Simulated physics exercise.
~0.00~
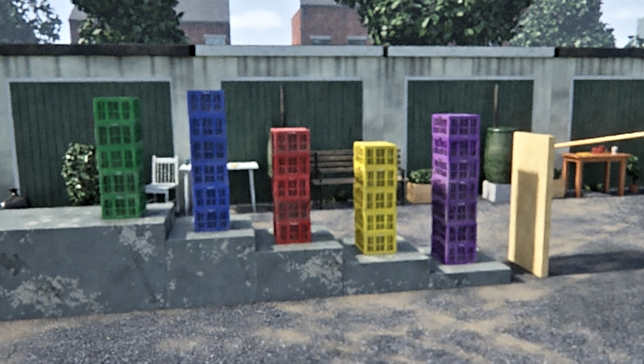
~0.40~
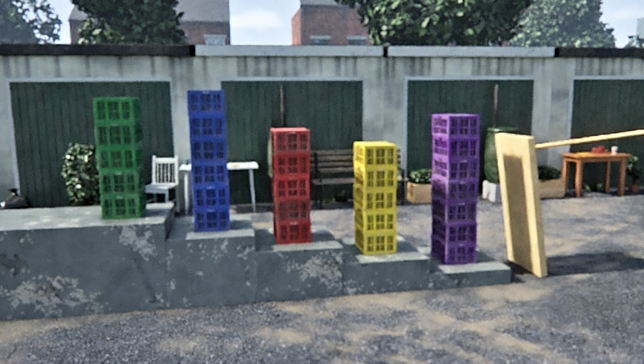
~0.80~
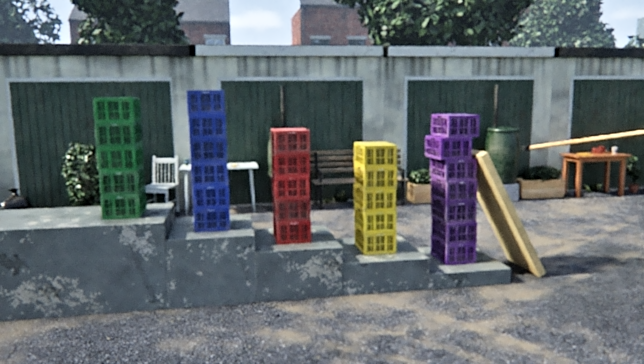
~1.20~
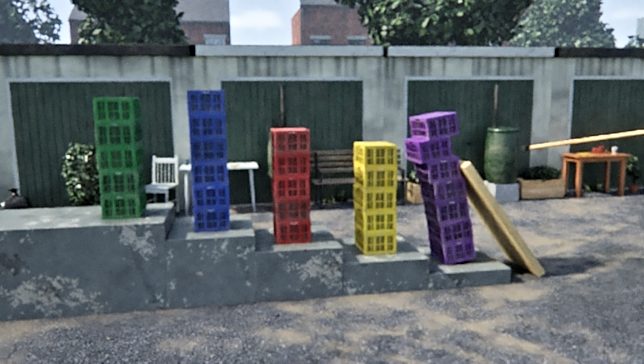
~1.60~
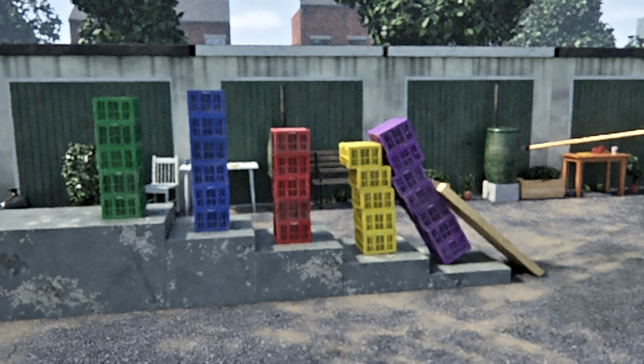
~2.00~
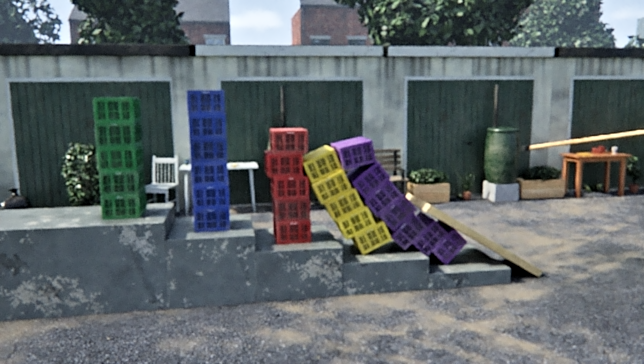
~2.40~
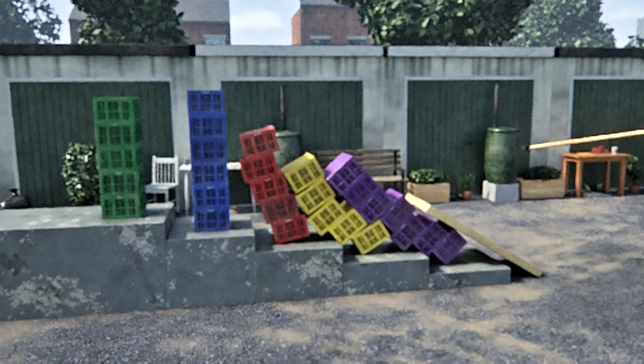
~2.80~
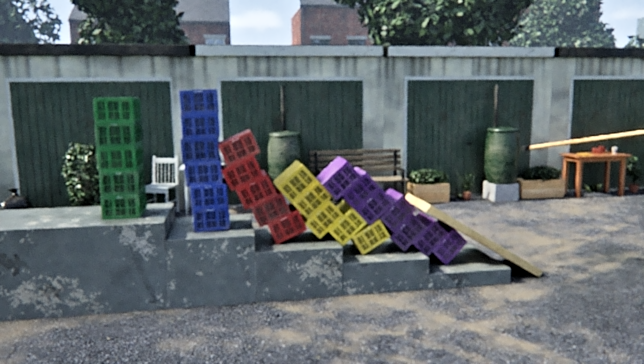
A tipping board topples the purple and yellow crate stacks leftward, leaving the red stack leaning.
